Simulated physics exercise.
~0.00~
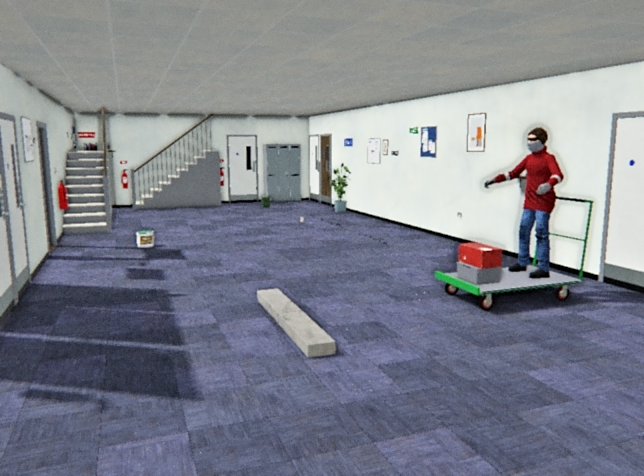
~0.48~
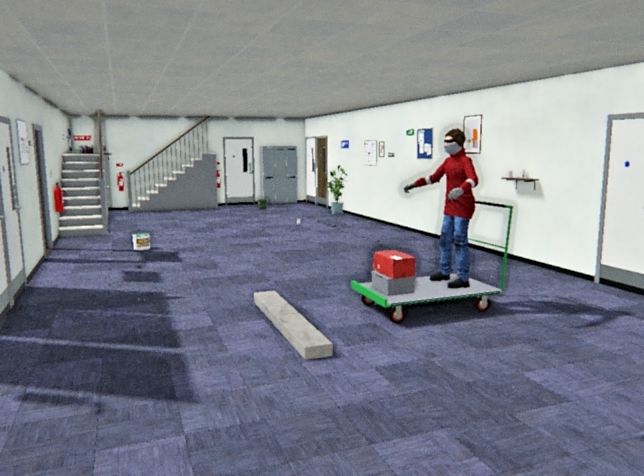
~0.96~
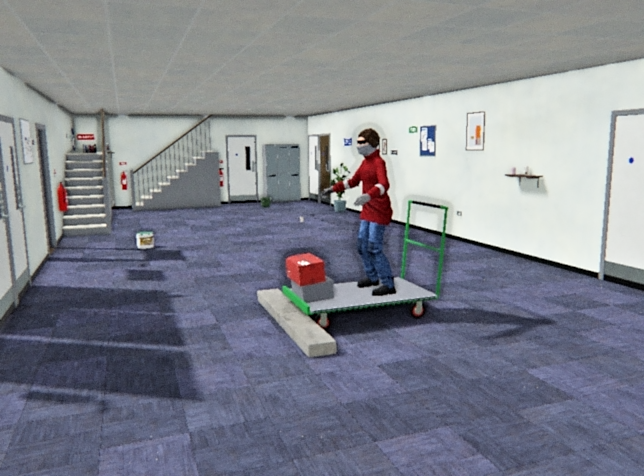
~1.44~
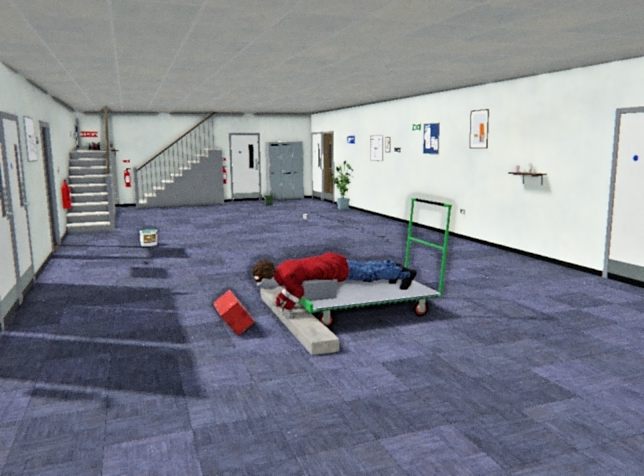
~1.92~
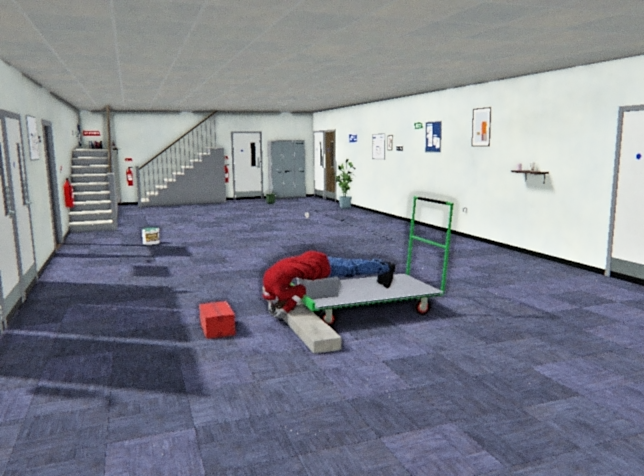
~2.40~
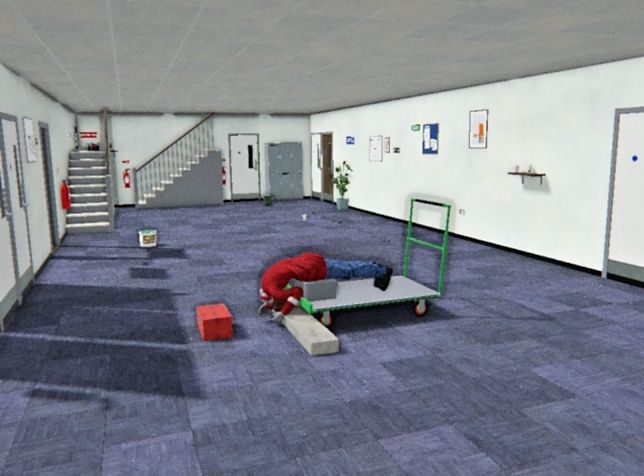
A person in a red top rode a trolley leftward until it stopped at a kerb, then pitched forward and ended up face down over its front, hips still aboard, while the red parcel tumbled to the floor and the grey tote stayed on.
